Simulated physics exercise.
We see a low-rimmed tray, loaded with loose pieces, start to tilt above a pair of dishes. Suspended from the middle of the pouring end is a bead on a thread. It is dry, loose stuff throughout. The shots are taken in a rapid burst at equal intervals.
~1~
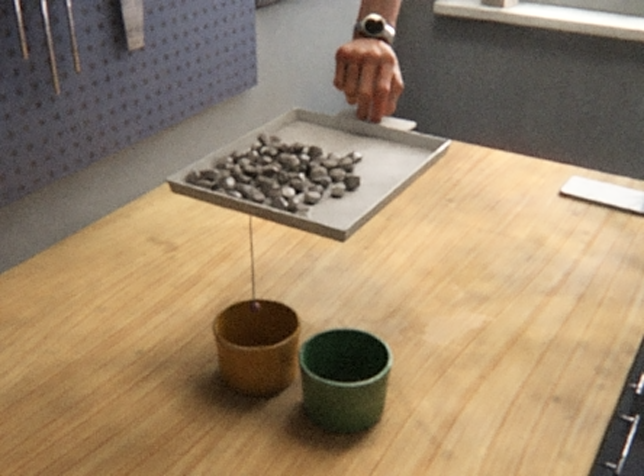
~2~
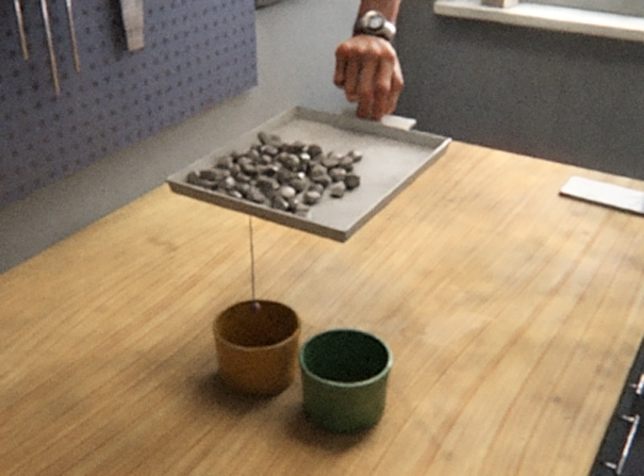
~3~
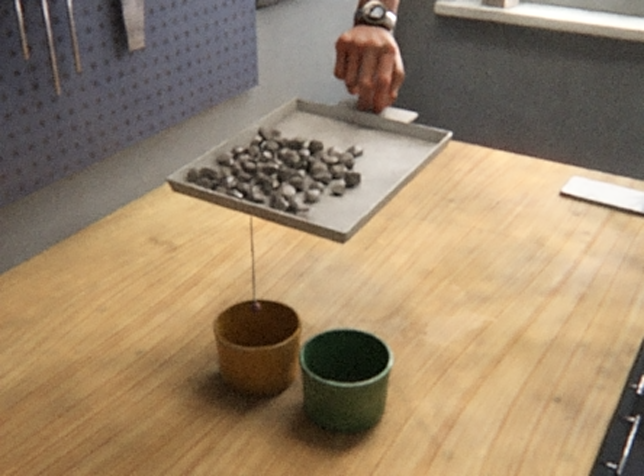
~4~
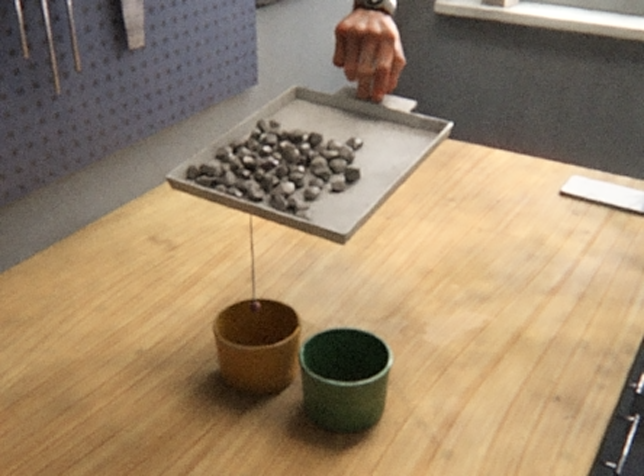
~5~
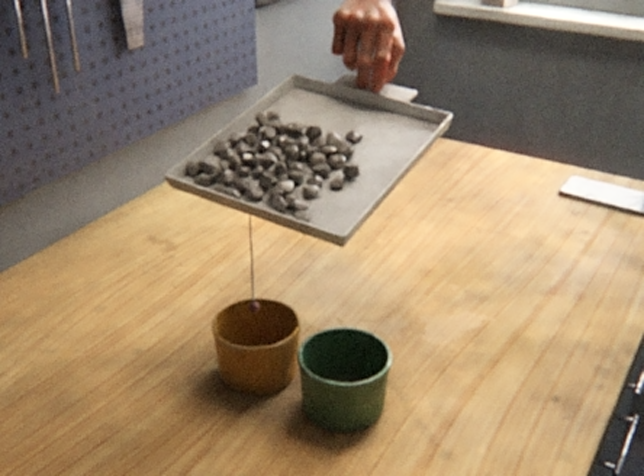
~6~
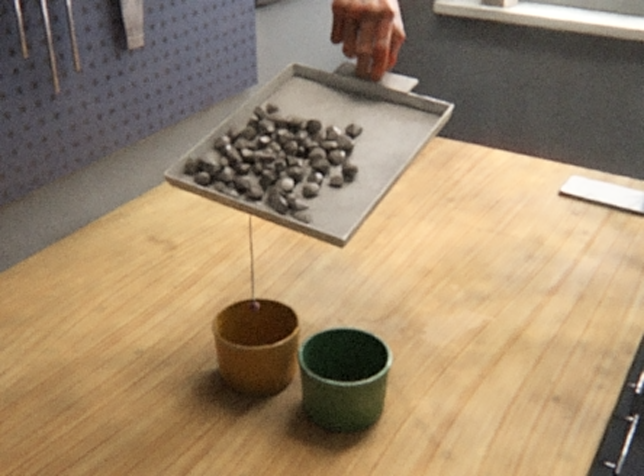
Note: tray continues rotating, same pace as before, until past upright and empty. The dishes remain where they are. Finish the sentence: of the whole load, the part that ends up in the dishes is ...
... less than half.
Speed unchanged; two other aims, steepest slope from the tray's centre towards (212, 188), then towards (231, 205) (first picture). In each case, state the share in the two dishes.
Around 0 percent for the first aim and around 0 percent for the second.
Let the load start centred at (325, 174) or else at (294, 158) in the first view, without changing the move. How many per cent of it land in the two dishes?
First try 40 %, second try 30 %.
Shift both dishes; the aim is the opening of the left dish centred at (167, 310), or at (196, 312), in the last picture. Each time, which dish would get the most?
Well, the right-side one at the first spot and the right-side one at the second.
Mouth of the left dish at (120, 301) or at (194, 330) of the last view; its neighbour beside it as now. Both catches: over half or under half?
Well, it comes to a lesser portion at first and a greater portion after that.
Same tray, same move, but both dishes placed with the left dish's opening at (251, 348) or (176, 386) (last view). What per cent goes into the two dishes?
It comes to roughly 60 per cent in one try and roughly 0 per cent in the next.
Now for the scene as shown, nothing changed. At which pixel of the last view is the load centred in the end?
Centre at rest, last view: Approx. (272, 438).
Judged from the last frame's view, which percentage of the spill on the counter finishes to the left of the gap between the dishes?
Roughly 80 in a hundred.
Just after the last frame, tray tipped steeply; almost all on the tray; just a few outside both; just a few in the air.
A moment on, tray tipped right over; roughly a quarter on the tray; about a tenth in the right dish; just a few in the left dish; roughly half outside both; roughly a quarter in the air.
Further on, tray tipped past a quarter turn; roughly a quarter in the right dish; just a few in the left dish; the larger part outside both.
When it is over, tray tipped past a quarter turn; roughly a quarter in the right dish; just a few in the left dish; the larger part outside both.
